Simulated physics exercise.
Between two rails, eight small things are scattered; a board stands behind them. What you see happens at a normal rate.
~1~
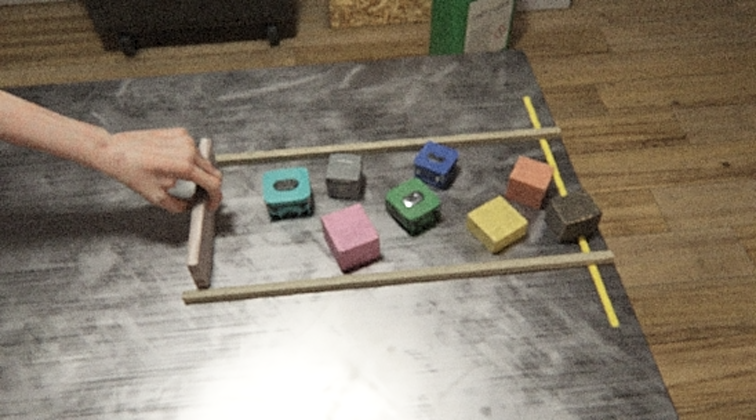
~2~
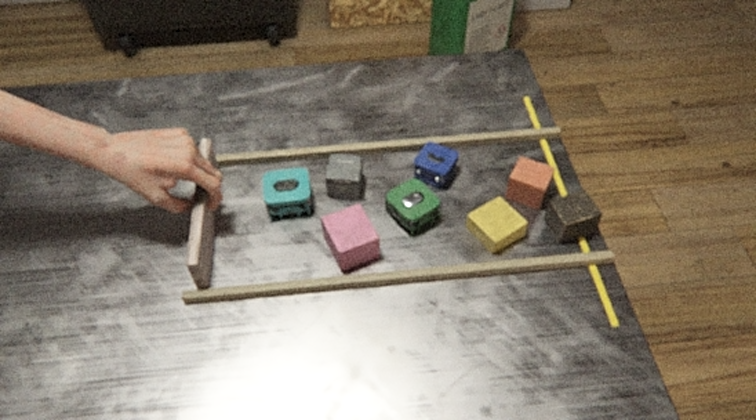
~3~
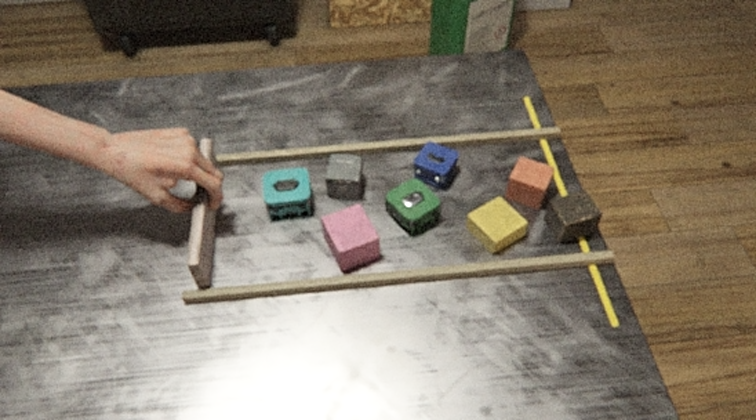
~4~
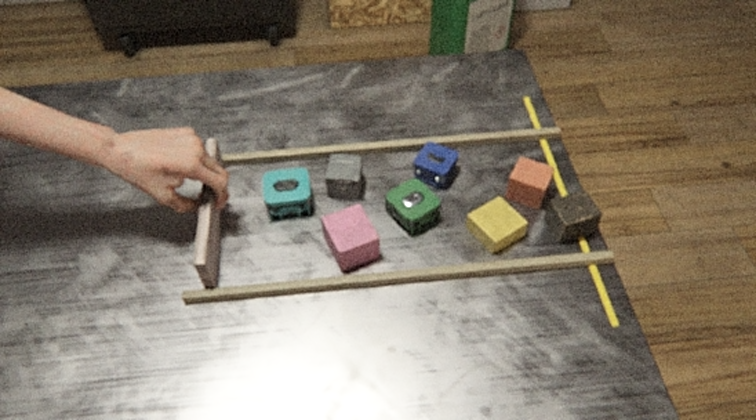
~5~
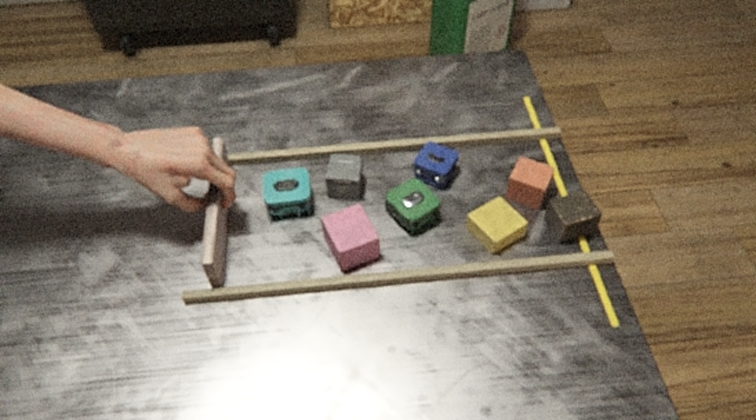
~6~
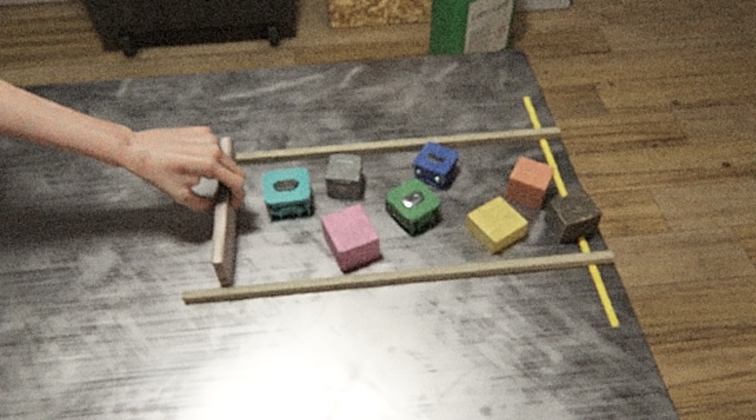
A hand sliding a wooden board slightly right between two rails, with eight small coloured blocks and cases sitting still ahead.
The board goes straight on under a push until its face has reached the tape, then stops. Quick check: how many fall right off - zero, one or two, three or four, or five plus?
Overboard: Over four.
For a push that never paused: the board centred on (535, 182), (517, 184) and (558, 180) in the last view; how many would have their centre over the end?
6, 3 and 6.
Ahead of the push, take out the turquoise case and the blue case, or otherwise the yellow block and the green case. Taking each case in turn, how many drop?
Counts - first: 3; second: 4.
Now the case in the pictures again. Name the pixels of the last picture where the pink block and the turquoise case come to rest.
Close to (602, 219); the other close to (579, 164).
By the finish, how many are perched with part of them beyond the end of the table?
That'd be 2.
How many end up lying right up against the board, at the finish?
It touches 2.
A little later, none off yet; black block at rest near (572, 216); orange block at rest near (530, 183); yellow block at rest near (497, 225).
When it is over, the number that fall off is five or more; down, grey box, green case, blue case, yellow block, orange block and black block.
